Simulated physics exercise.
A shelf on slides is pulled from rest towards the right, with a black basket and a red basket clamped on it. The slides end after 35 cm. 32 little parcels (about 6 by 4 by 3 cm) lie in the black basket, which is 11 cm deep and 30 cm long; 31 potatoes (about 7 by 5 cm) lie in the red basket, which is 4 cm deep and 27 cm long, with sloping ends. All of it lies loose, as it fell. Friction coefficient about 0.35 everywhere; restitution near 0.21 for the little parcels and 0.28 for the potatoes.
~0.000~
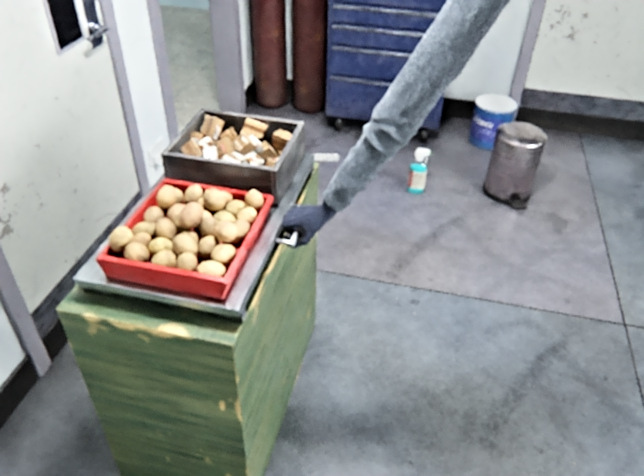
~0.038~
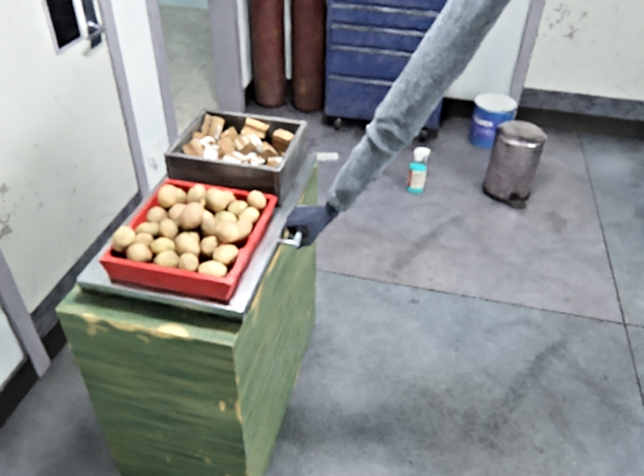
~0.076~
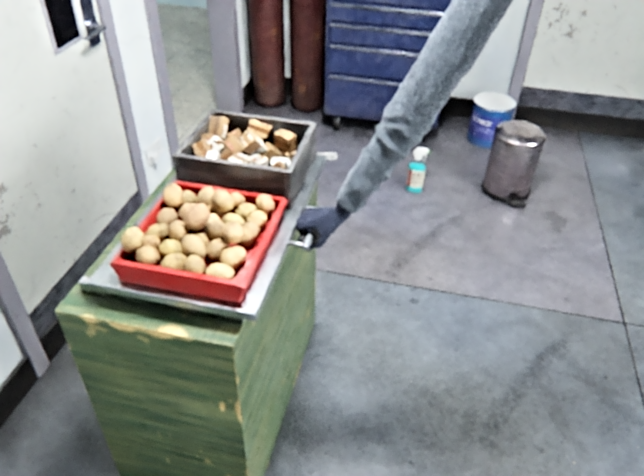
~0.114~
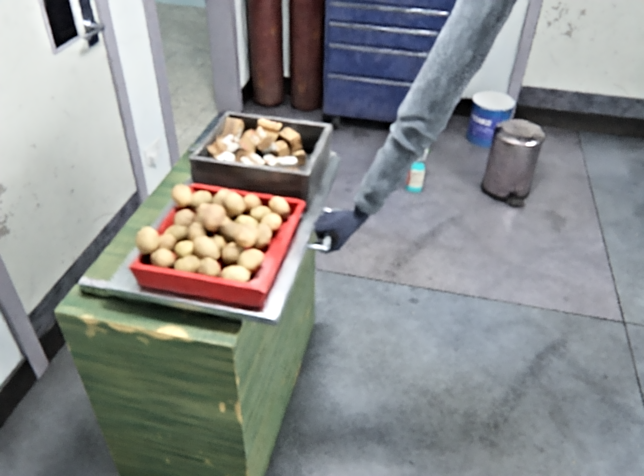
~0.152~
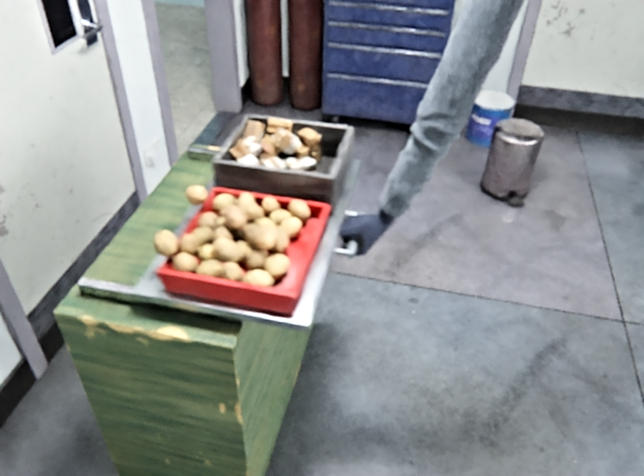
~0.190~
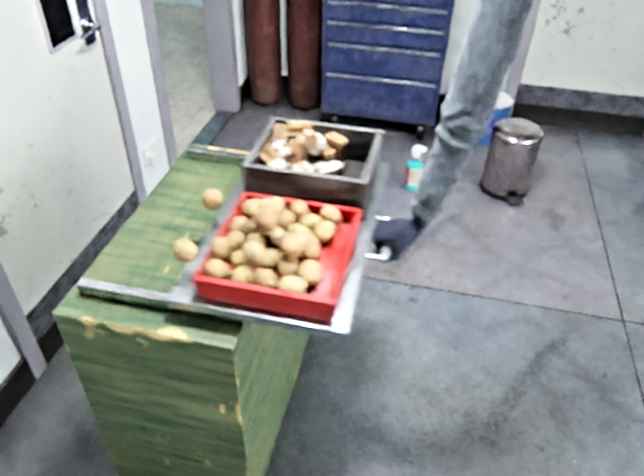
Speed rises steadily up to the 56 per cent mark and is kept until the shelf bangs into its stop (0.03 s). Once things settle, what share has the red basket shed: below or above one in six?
Out of the red basket go over a sixth of the potatoes.
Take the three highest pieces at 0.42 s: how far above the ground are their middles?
Roughly 104 cm.
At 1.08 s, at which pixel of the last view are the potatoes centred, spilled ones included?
Around (353, 256).
After 0.22 s, end of travel.
After 0.30 s, the black basket has all 32 and the red basket is down by 2 of 31.
After 0.42 s, the black basket is down by 1 of 32 and the red basket is down by 9 of 31.
After 0.64 s, the black basket is down by 1 of 32 and the red basket is down by 9 of 31.
Outcome (at 1.08 s), the black basket is down by 1 of 32 and the red basket is down by 9 of 31. Asked share, 9 of 31, 29 per cent.
